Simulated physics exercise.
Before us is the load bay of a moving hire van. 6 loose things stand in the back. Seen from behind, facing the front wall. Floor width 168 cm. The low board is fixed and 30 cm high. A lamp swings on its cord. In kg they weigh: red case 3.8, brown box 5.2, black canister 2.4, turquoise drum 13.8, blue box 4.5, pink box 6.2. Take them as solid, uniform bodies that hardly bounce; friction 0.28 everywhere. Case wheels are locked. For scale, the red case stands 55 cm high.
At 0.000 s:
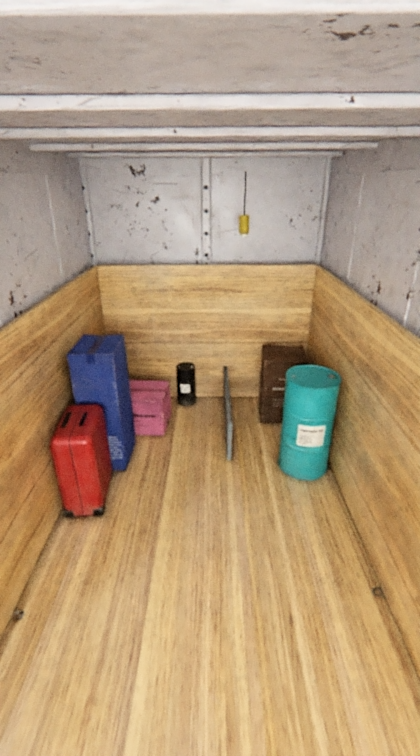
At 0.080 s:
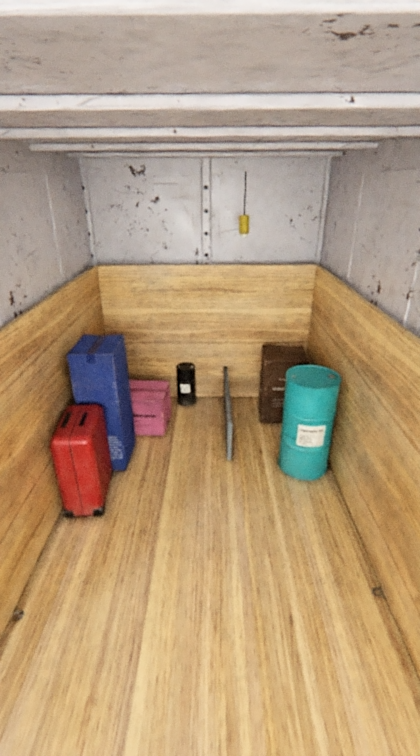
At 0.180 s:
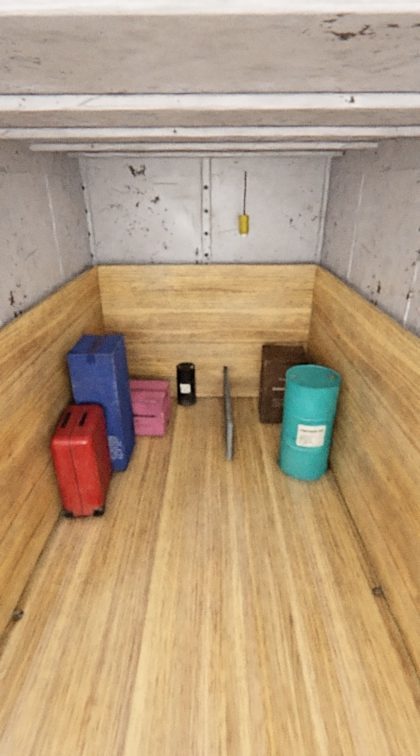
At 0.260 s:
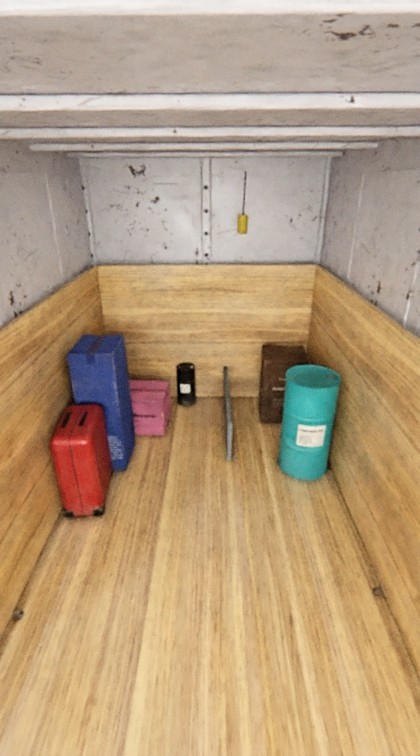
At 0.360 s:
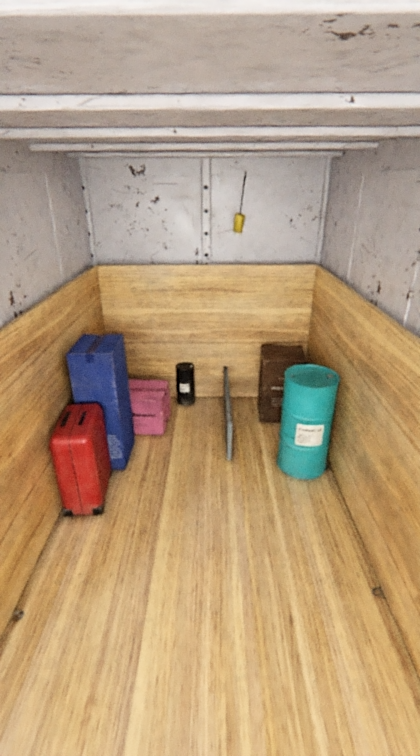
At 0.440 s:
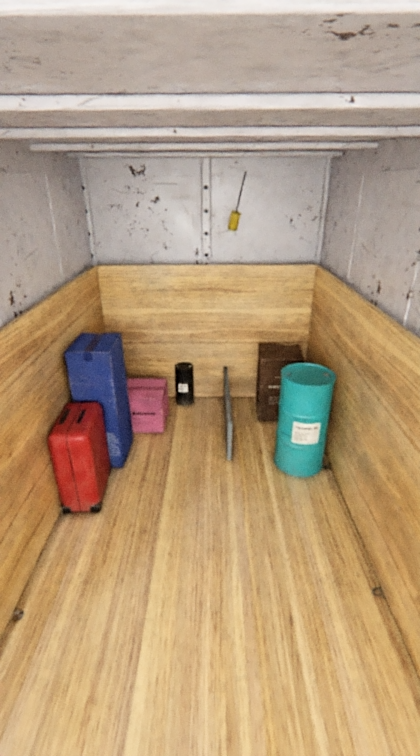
In the wood-lined load bay of a van, a red case, blue and pink boxes, a black canister, a brown box and a turquoise drum stand still beneath a hanging yellow lamp. The lamp then swings left on its cord, and the drum and red case shift slightly left.
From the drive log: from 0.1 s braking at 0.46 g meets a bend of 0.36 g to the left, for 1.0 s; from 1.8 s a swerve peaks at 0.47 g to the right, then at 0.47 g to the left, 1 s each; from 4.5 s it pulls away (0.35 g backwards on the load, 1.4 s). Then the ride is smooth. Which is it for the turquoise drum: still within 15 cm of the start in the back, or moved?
The turquoise drum gets shifted.
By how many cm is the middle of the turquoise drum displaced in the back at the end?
About 30 cm.
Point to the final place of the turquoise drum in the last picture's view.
Around (262, 426).
After 0.94 s, push 0.30 g forwards, 0.24 g left; turquoise drum moved 56 cm near (252, 388); blue box moved 33 cm; red case moved 29 cm.
After 3.64 s, push 0.15 g left; turquoise drum moved 53 cm near (258, 389); red case moved 38 cm; blue box moved 35 cm.
After 5.64 s, push 0.35 g backwards; turquoise drum moved 33 cm near (259, 410); black canister moved 30 cm; brown box moved 28 cm.
In the end (6.4 s), not toppled but over 15 cm from the start, brown box, black canister, turquoise drum, blue box and pink box; the last one under 15 cm from the start. In the last view, turquoise drum near (262, 426).
